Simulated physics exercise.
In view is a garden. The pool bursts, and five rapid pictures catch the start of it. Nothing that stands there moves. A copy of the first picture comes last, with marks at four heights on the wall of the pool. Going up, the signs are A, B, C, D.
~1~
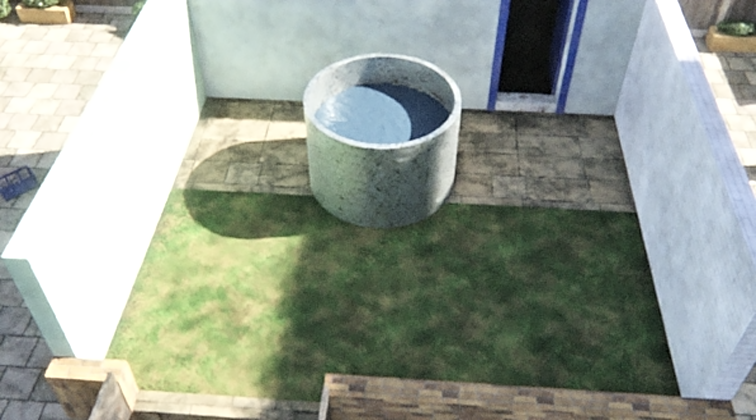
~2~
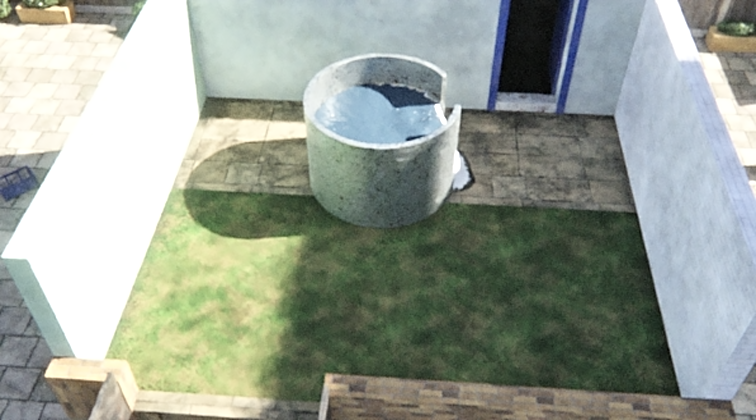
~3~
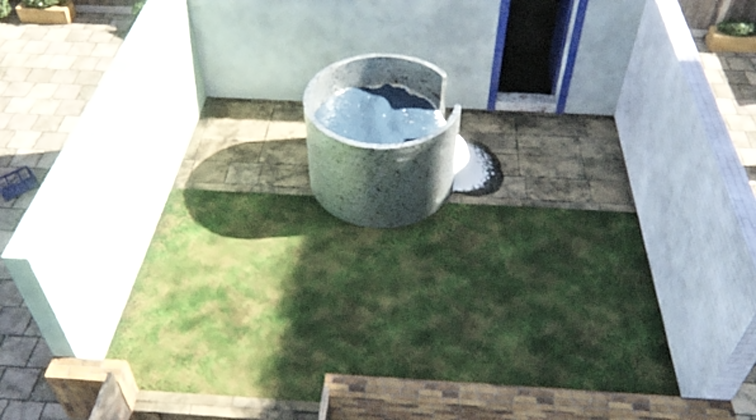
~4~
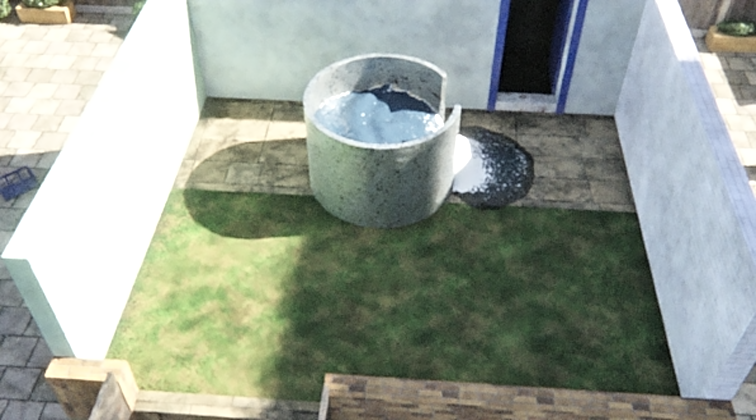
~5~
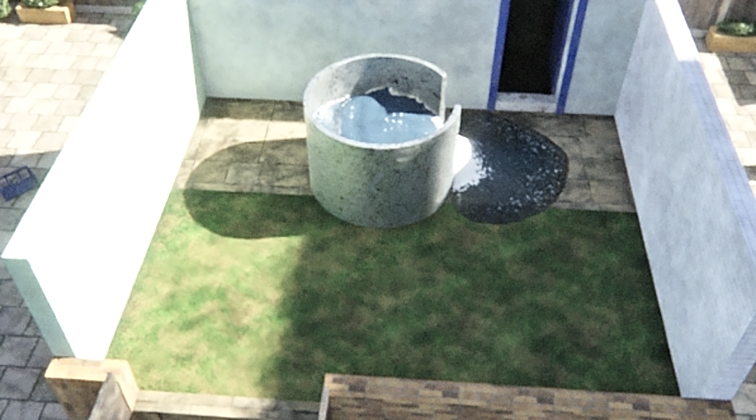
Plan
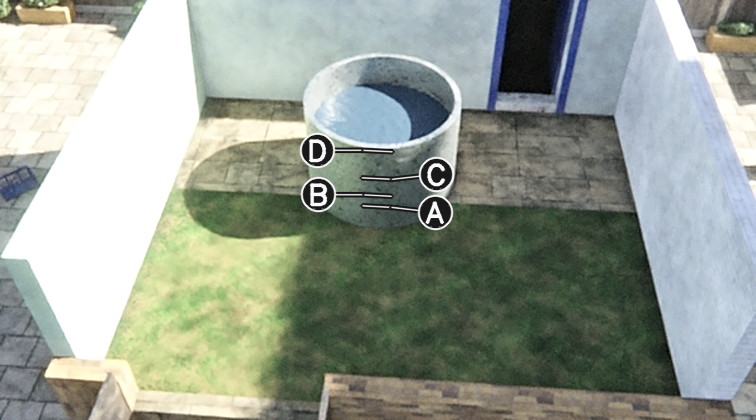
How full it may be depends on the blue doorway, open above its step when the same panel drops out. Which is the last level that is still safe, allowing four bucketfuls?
It is B.
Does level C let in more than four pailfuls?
Yes, that goes wrong.
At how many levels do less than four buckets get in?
Two.
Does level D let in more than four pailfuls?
Yes.
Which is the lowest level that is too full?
Level C.
In white, A at (376, 206); B at (376, 195); C at (376, 178); D at (376, 151); from the bottom up A, B, C, D.
With A, nothing gets over.
With B, a splash gets over, under a bucket.
With C, about 10 bucketfuls get in.
With D, dozens of bucketfuls pour in.
